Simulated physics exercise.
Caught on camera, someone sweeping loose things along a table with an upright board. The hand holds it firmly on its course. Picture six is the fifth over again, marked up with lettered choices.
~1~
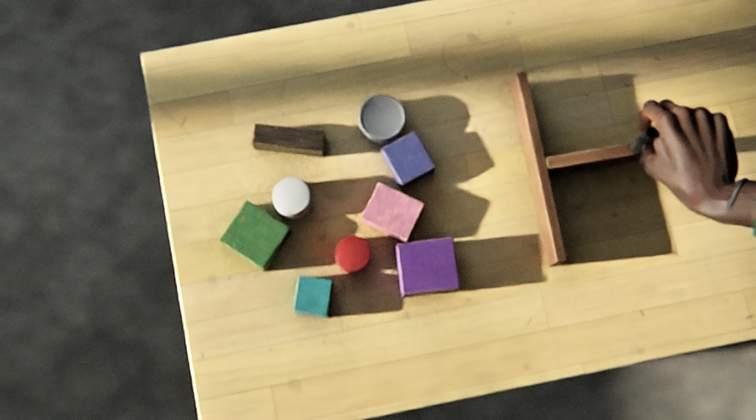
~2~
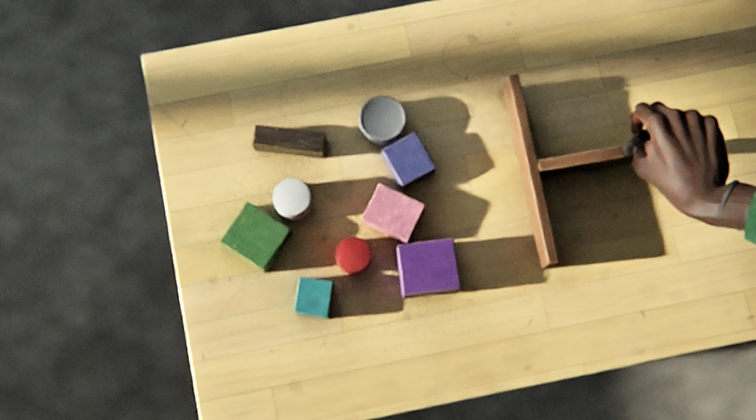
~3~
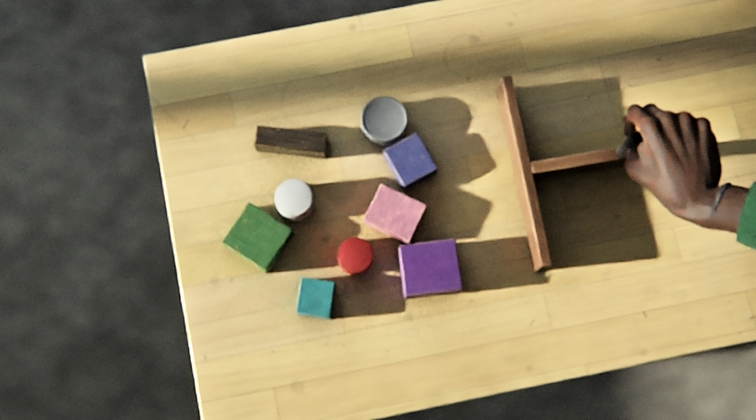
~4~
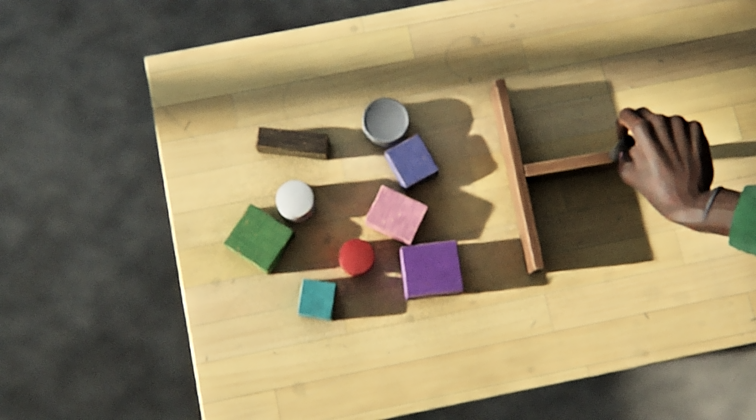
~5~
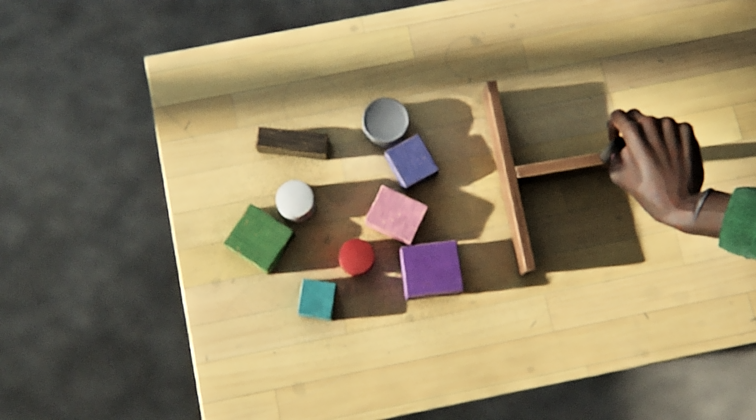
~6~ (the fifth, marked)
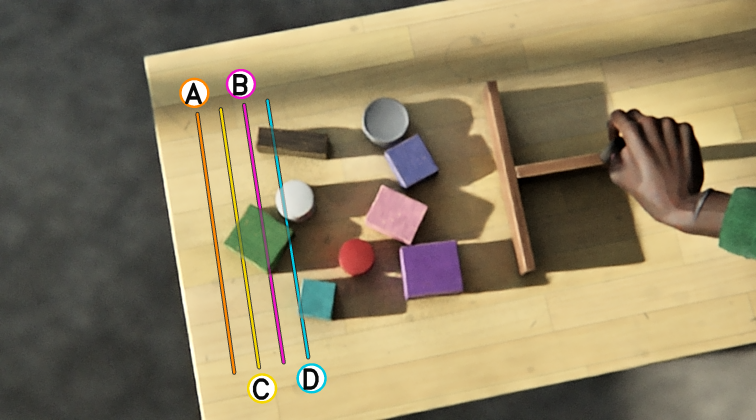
A pale wooden tabletop beside a dark grey floor is seen from above, slightly tilted, in a view that barely shifts. Scattered on its left half are a black bar, grey and white round tins, a small red tin, and green, turquoise, blue, pink and purple blocks. From the right, a hand gripping the handle of an upright brown board slides it slowly a short way left, still clear of them.
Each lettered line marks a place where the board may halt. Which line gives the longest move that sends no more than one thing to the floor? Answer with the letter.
It should halt at B.
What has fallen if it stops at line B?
The green block goes over.
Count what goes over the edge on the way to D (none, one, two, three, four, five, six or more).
In all, none.
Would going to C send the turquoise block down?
Yes.
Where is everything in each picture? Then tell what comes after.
The first frame shows pink block (393, 213); blue block (408, 161); black bar (289, 141).
The second frame shows board (533, 166); red tin (354, 255).
The third frame shows board (526, 169); grey tin (384, 122).
The fourth frame shows board (519, 172); turquoise block (317, 300).
The fifth frame shows board (511, 173); pink block (397, 216); blue block (412, 164); black bar (293, 144).
On the marked copy, A at (215, 240); B at (263, 230); C at (239, 235); D at (287, 225).
With B. Early on, board (421, 191); grey tin (377, 124); purple block (401, 277).
Further on, board (333, 208); green block (235, 233); black bar (238, 154).
At the end, board (264, 222); green block over the edge; turquoise block (202, 329); one fallen.
As for the rest, A drops five; C drops three; D is within the limit but short.
